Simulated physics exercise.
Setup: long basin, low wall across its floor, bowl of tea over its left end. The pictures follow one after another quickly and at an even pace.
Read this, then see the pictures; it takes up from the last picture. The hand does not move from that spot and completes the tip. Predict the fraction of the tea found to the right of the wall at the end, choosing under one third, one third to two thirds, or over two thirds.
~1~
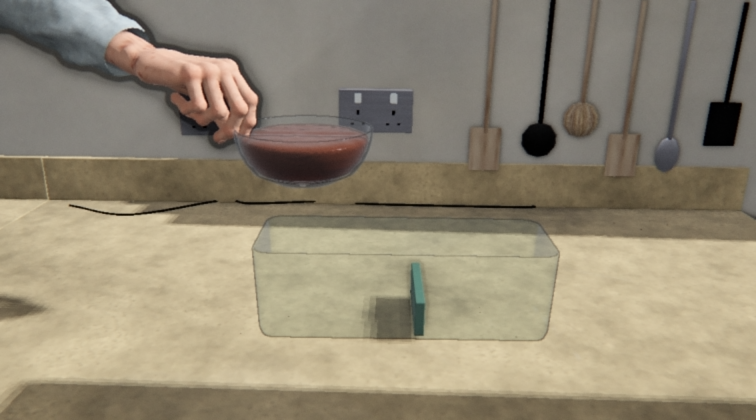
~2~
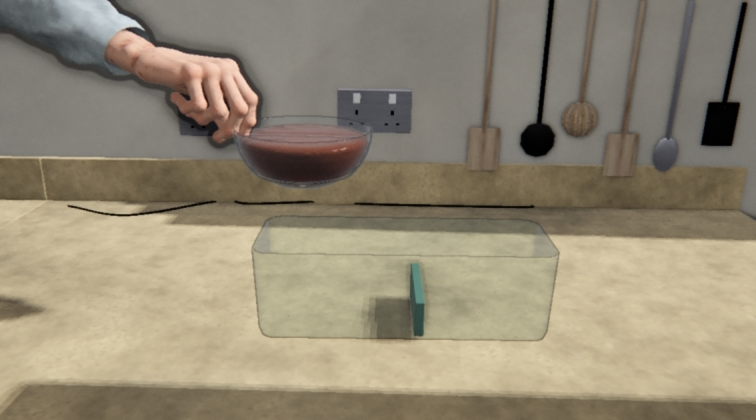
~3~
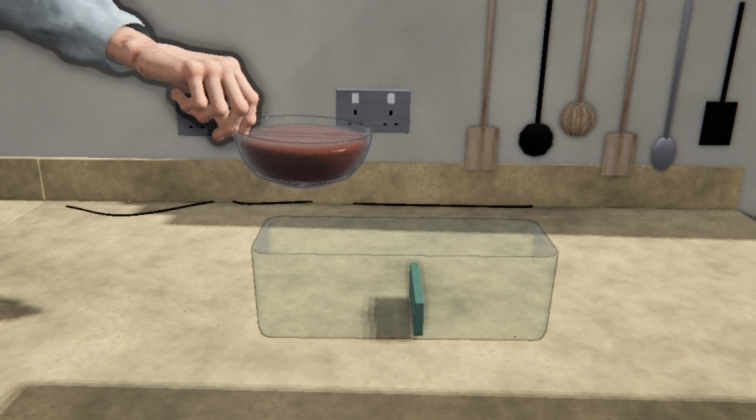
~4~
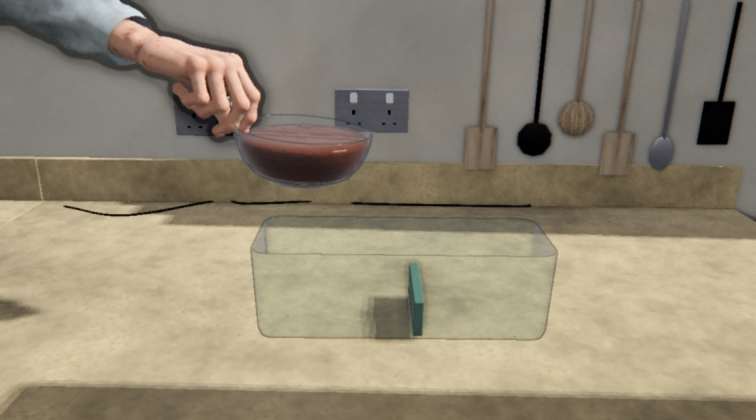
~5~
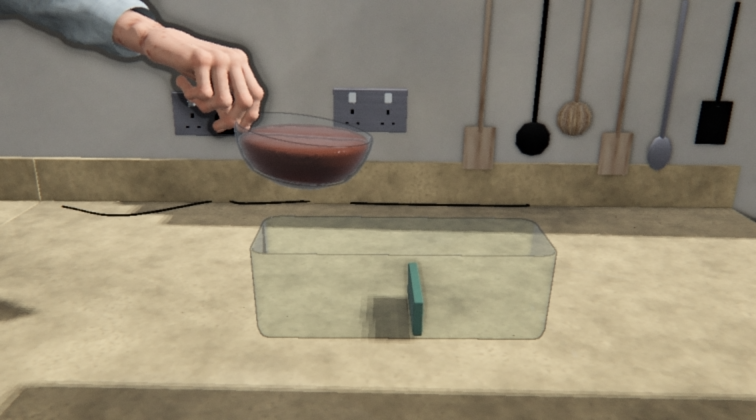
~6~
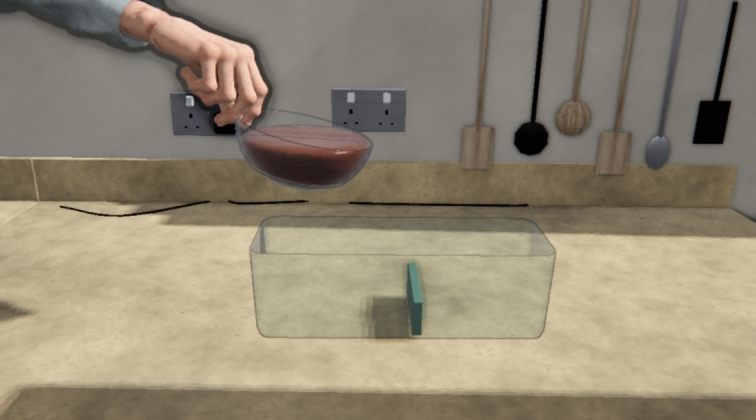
Prediction: One third to two thirds.
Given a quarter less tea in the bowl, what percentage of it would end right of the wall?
Roughly 25 in a hundred.
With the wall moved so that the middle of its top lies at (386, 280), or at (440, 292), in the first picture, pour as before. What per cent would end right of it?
Roughly 75 per cent, and 15 per cent.
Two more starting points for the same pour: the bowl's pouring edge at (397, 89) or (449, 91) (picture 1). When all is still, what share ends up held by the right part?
The first gives 75 %, the second 90 %.
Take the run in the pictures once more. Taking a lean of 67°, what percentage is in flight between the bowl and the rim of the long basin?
30 per cent.
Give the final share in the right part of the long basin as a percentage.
45 % or thereabouts.
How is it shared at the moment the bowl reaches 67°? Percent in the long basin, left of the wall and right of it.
Left part close to 10 in a hundred, right part close to 25.
A moment on, the tilt is 67° and 31 per cent is still to pour, 12 is left of the wall and 25 right of it.
Next, the tilt is 99° and 1 per cent is still to pour, 51 is left of the wall and 45 right of it.
Then the tilt is 104° and 0 per cent is still to pour, 52 is left of the wall and 45 right of it.
Later the tilt is 104° and 0 per cent is still to pour, 51 is left of the wall and 46 right of it.
At rest 51 per cent lies left of the wall, 46 right of it and 3 outside.
